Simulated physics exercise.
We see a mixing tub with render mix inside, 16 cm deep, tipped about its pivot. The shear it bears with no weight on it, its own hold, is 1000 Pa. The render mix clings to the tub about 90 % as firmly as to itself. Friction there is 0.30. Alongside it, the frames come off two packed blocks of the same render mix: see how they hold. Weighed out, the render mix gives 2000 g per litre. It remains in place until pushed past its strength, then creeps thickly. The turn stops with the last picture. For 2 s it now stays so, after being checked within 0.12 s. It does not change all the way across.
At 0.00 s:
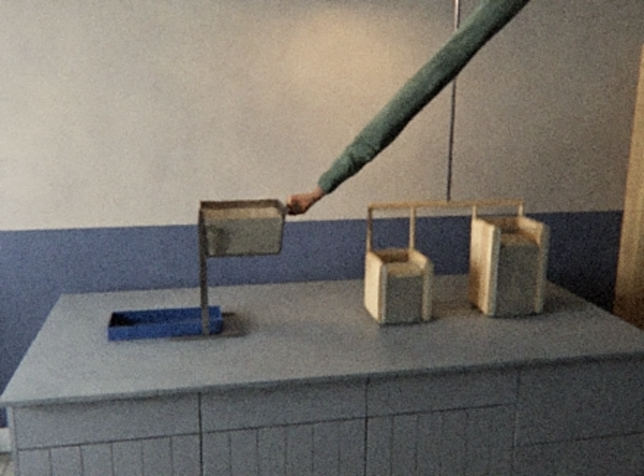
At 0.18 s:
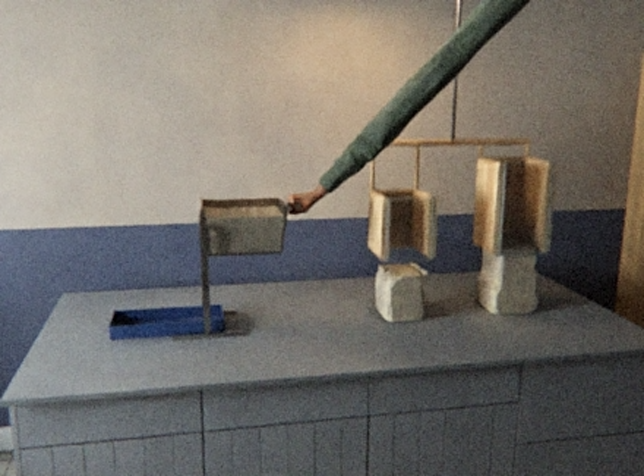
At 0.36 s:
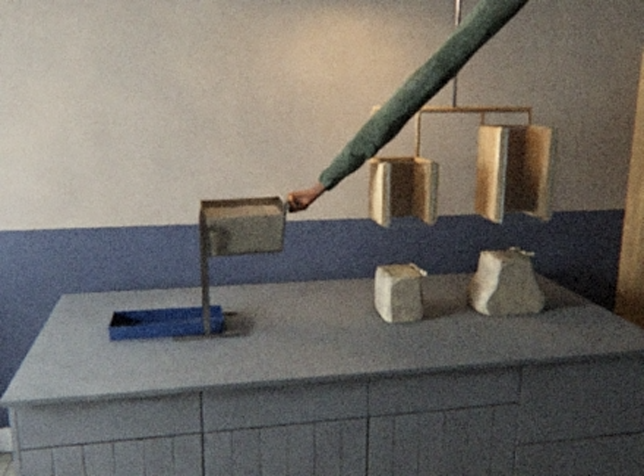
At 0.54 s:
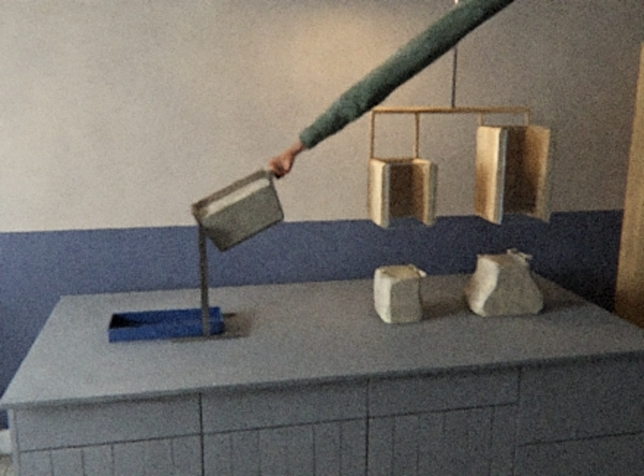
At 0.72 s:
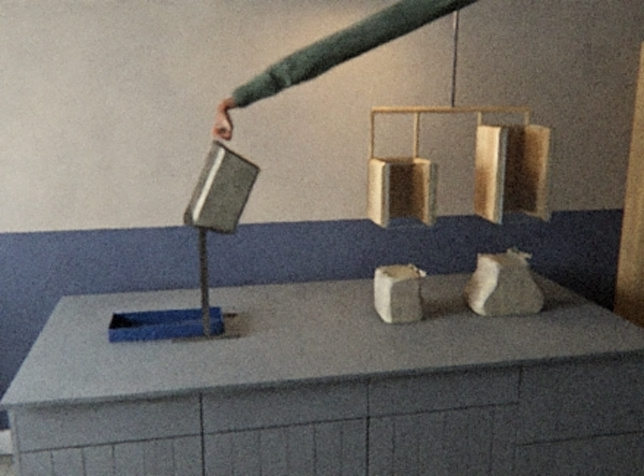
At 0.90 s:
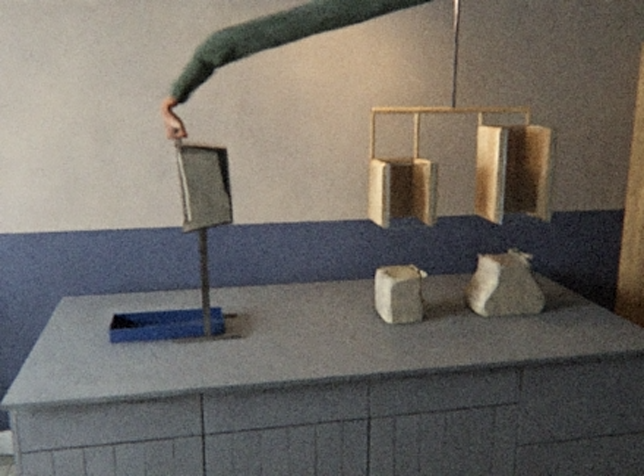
An arm in a green sleeve held a tub's handle while two wooden molds rose off pale blocks, the taller block slumping and widening, then swung the tub up and leftward until it stood upright on edge.
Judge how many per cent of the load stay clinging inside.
I would put it at about 34 percent.
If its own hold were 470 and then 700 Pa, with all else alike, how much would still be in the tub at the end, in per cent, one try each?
Going in order, it's 30 % and then 30 %.
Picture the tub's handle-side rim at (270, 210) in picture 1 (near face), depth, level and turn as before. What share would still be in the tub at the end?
That would leave about 40 % in the tub.
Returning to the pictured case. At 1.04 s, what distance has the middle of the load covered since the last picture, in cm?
Around 6 centimetres.
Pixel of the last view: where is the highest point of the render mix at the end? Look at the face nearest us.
Highest point: Approx. (195, 201).
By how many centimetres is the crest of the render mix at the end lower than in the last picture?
Roughly 16 cm.
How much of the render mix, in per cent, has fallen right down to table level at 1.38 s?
About 45 %.
After 1.04 s, the tub is at 93 degrees and holds 80 %.
After 1.21 s, the tub is at 93 degrees and holds 37 %.
After 1.38 s, the tub is at 93 degrees and holds 34 %.
After 1.55 s, the tub is at 93 degrees and holds 34 %.
After 2.90 s, the tub is at 93 degrees and holds 34 %.
